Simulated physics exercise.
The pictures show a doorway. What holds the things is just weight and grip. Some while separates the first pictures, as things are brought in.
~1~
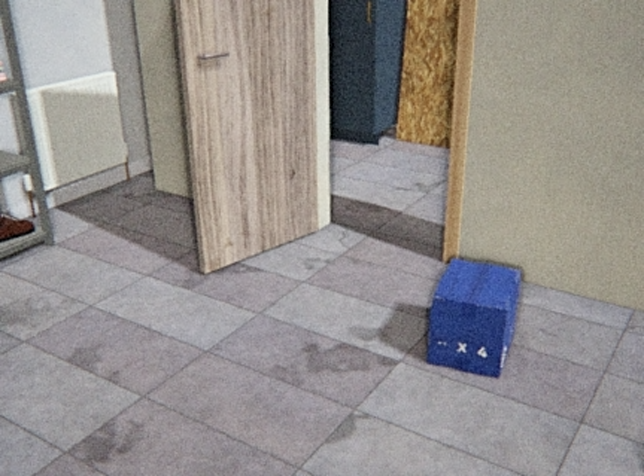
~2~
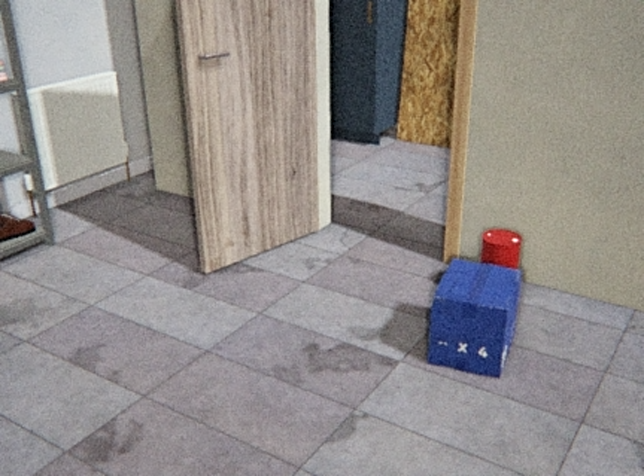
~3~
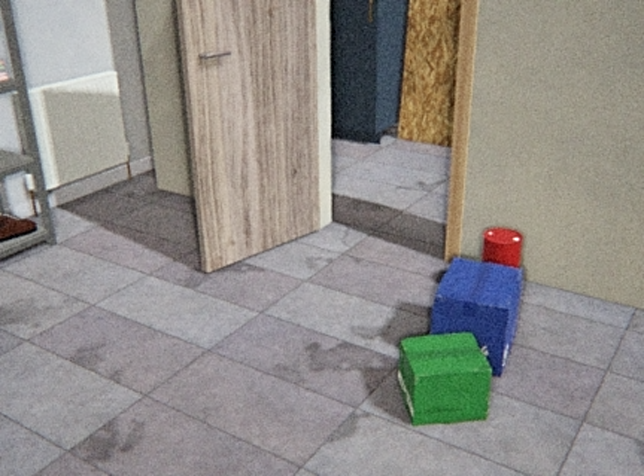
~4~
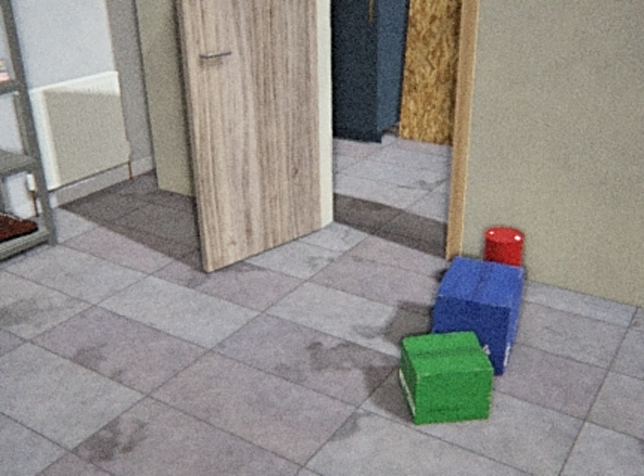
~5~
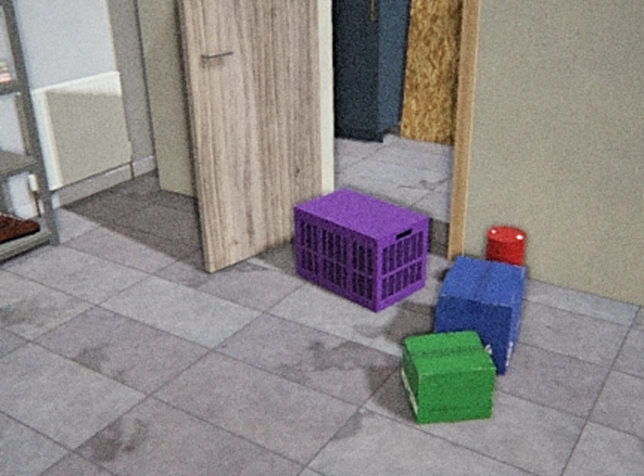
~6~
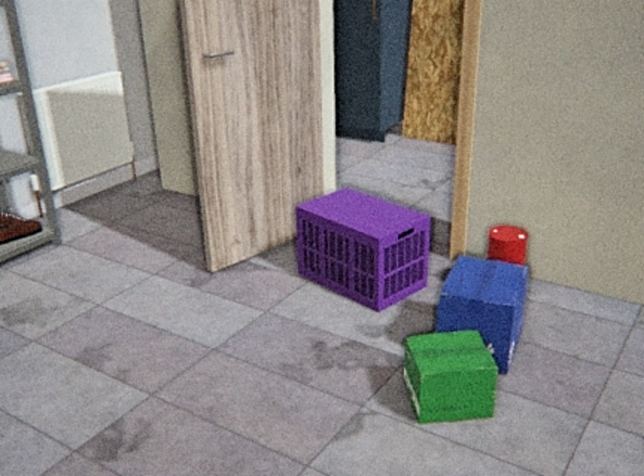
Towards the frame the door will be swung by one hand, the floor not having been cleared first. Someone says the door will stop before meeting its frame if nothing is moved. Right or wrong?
Right.
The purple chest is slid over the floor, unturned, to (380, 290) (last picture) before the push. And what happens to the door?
The door is obstructed after that.
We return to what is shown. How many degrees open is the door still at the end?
It stays open at around 70°.
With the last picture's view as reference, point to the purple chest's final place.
The object finishes roughly at pixel (368, 247).
Then, 0.70 s on from there, door 91° open.
Then, 1.20 s on from there, door 74° open.
In the end, door 68° open; all 4 unmoved. At the end, from the last picture's camera, purple chest near (368, 247).
